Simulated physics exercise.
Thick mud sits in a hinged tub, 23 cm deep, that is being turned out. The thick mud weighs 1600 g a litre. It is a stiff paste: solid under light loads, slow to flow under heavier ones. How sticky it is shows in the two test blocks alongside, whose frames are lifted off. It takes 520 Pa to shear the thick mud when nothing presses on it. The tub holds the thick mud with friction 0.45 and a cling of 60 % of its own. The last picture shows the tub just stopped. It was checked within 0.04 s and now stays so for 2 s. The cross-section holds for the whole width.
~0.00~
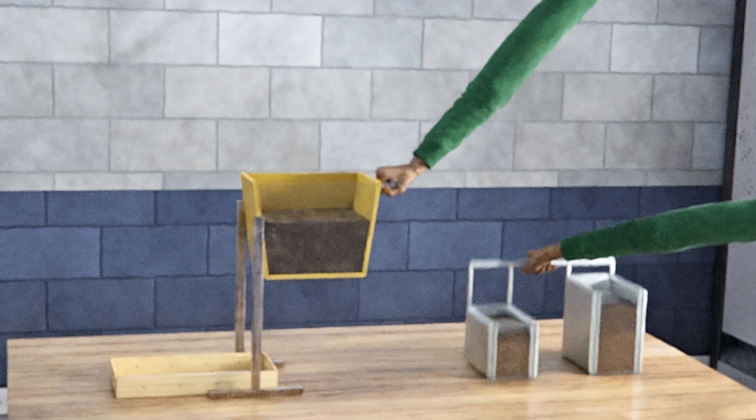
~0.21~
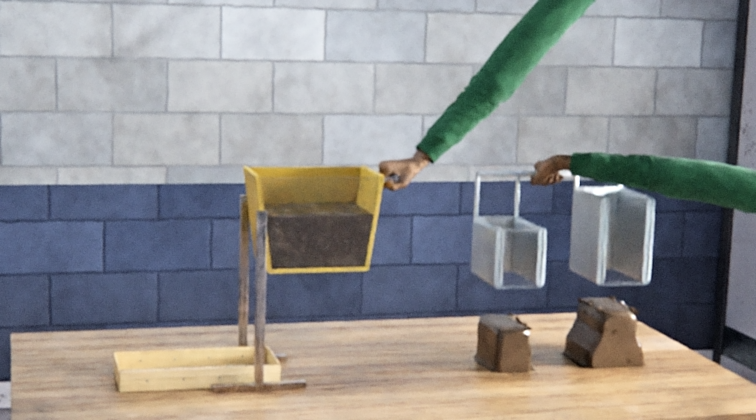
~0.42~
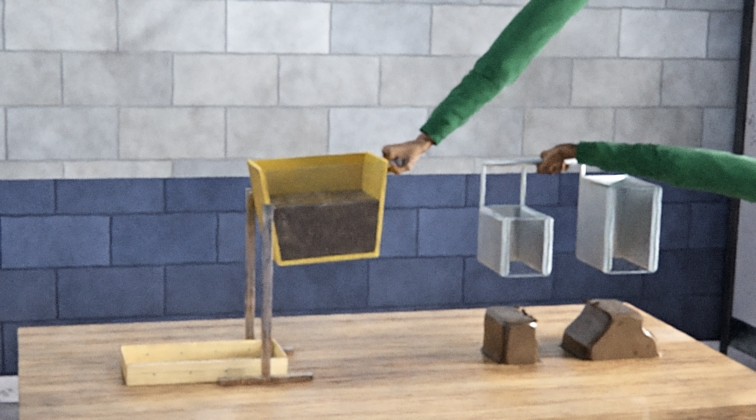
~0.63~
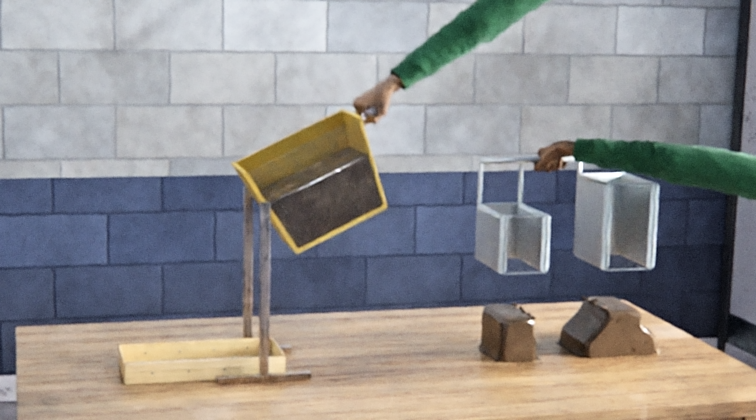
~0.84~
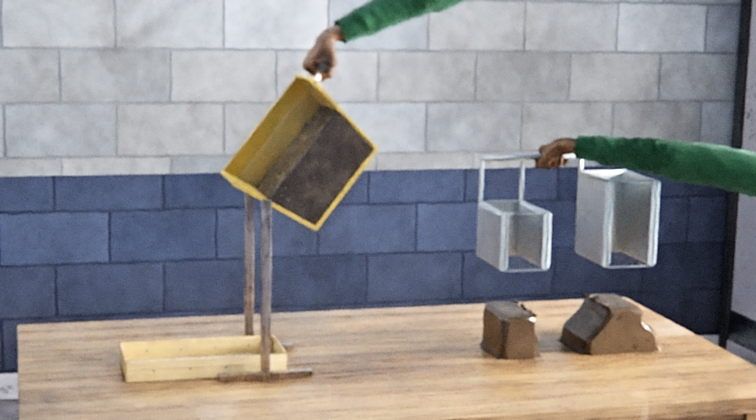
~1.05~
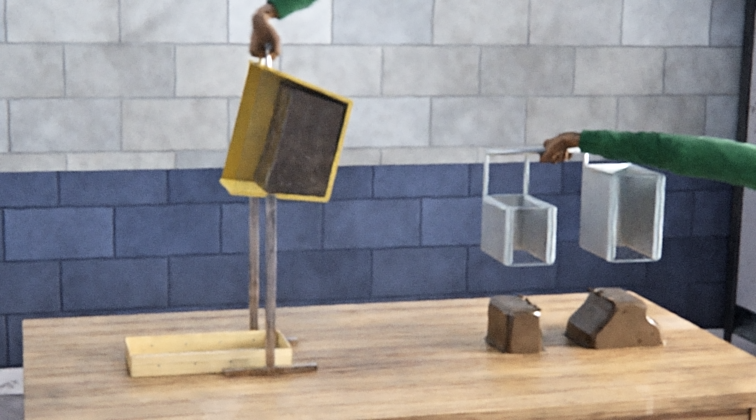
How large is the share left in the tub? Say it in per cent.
It comes to some 71 %.
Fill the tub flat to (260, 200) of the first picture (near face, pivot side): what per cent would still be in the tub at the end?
Then about 55 %.
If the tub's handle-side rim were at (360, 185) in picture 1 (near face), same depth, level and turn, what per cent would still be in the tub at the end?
Then about 100 %.
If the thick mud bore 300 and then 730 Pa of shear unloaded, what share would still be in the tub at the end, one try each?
In that order: 55 %, 100 %.
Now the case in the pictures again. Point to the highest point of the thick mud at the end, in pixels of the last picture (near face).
At about (274, 149).
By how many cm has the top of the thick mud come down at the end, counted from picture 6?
About 14 cm.
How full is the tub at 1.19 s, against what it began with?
Near 100 %.
By 1.19 s, the tub is at 76 degrees and holds 100 %.
By 1.36 s, the tub is at 76 degrees and holds 88 %.
By 1.53 s, the tub is at 76 degrees and holds 74 %.
By 1.70 s, the tub is at 76 degrees and holds 71 %.
By 3.05 s, at the end, the tub is at 76 degrees and holds 71 %.
